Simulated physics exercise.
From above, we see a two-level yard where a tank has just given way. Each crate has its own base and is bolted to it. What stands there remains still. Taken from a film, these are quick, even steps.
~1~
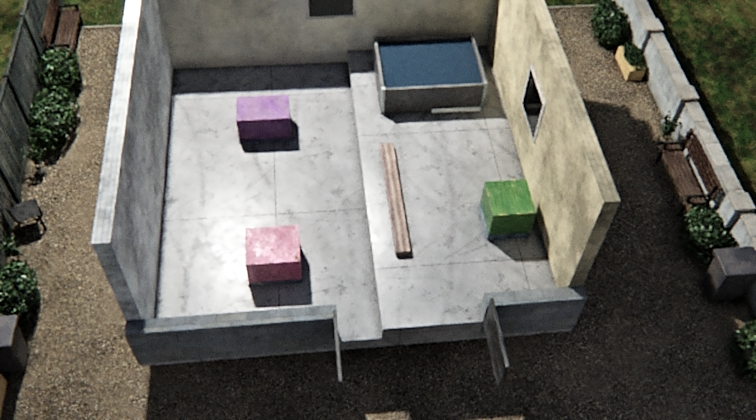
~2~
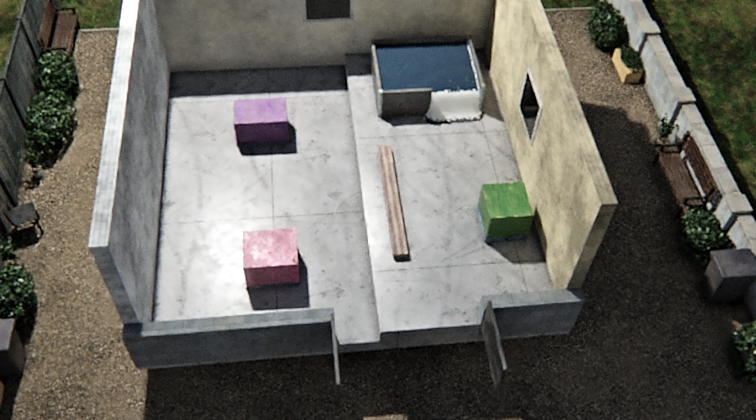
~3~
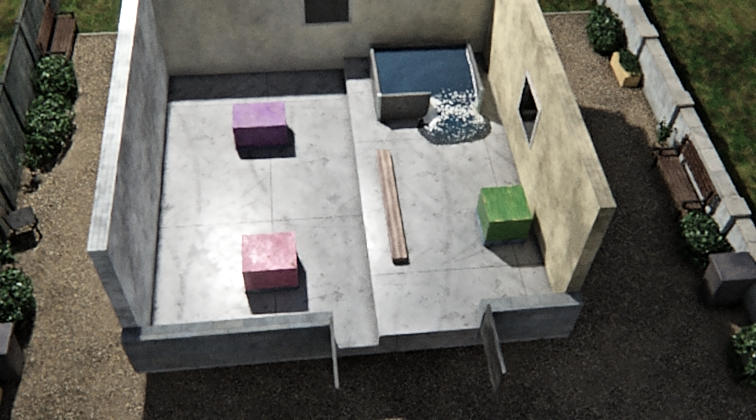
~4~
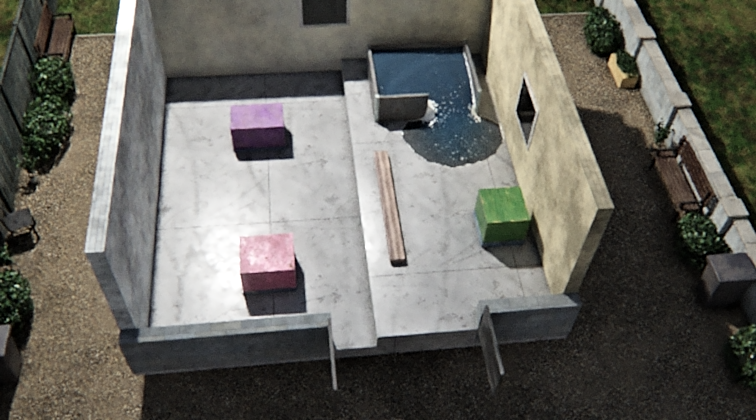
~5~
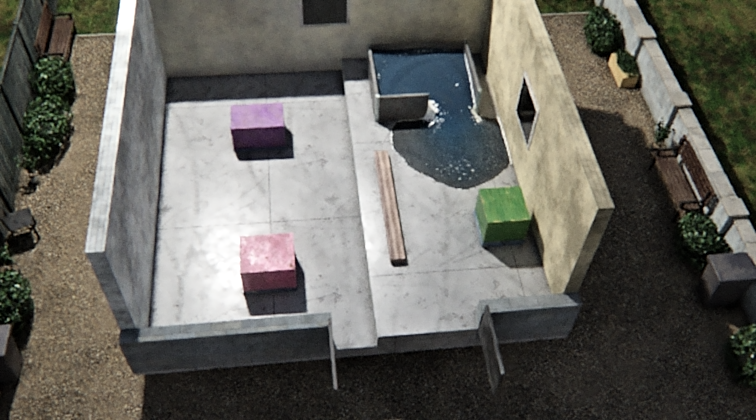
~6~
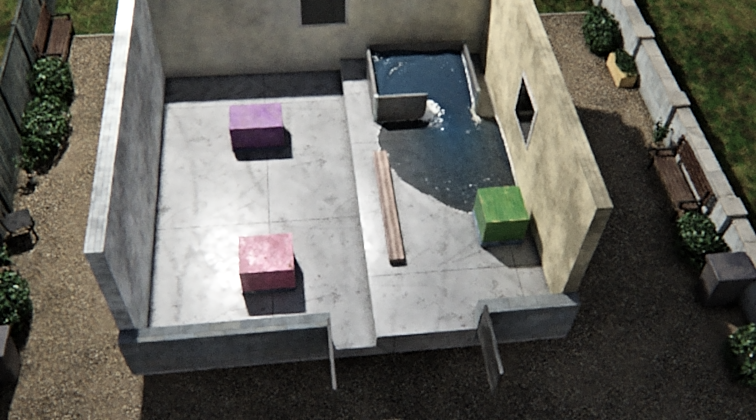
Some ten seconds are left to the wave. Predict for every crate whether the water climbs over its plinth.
One by one: The green crate has water on it afterwards; the purple crate has no water on it afterwards; the pink crate has no water on it afterwards.
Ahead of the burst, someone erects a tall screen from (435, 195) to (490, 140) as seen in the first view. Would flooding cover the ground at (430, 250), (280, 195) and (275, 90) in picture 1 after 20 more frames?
The first point comes out inundated, the next inundated, the last unwetted.
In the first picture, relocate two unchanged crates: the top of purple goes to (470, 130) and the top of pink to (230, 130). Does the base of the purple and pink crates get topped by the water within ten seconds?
I'd bet the purple one is inundated and the pink one is inundated.
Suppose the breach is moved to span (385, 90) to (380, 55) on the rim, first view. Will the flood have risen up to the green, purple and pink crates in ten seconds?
The green crate is not overtopped, the purple crate is overtopped, and the pink crate is overtopped.
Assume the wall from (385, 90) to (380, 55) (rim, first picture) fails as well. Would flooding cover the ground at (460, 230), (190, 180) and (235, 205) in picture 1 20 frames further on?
Spared, then sodden, then sodden.
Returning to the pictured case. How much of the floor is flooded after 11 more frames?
Estimate: Some 25 in a hundred.
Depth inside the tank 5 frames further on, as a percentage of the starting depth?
Estimate: Around 64 per cent.
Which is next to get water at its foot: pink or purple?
I'd pick the one in pink.
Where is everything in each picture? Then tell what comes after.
In the first picture, the open tank at (429, 64) is whole and still.
In the second picture, water pours out at (454, 103) and has run to (428, 118).
In the third picture, water pours out at (453, 108) and has run to (437, 142).
In the fourth picture, the front is at (449, 164), out from the gap at (450, 110).
In the fifth picture, water pours out at (451, 109) and has run to (461, 185).
In the sixth picture, water pours out at (449, 109) and has run to a hidden place.
A moment on, water covers 20 % of the floor; the green crate water round its plinth, the purple crate not reached, the pink crate not reached.
Next, water covers 25 % of the floor; the green crate water round its plinth, the purple crate not reached, the pink crate not reached.
Then, water covers 35 % of the floor; the green crate water round its plinth, the purple crate not reached, the pink crate not reached.
Later, water covers 35 % of the floor; the green crate water round its plinth, the purple crate not reached, the pink crate water round its plinth.
In the end, water covers 40 % of the floor; the green crate was topped, the purple crate stayed above the water, the pink crate stayed above the water.
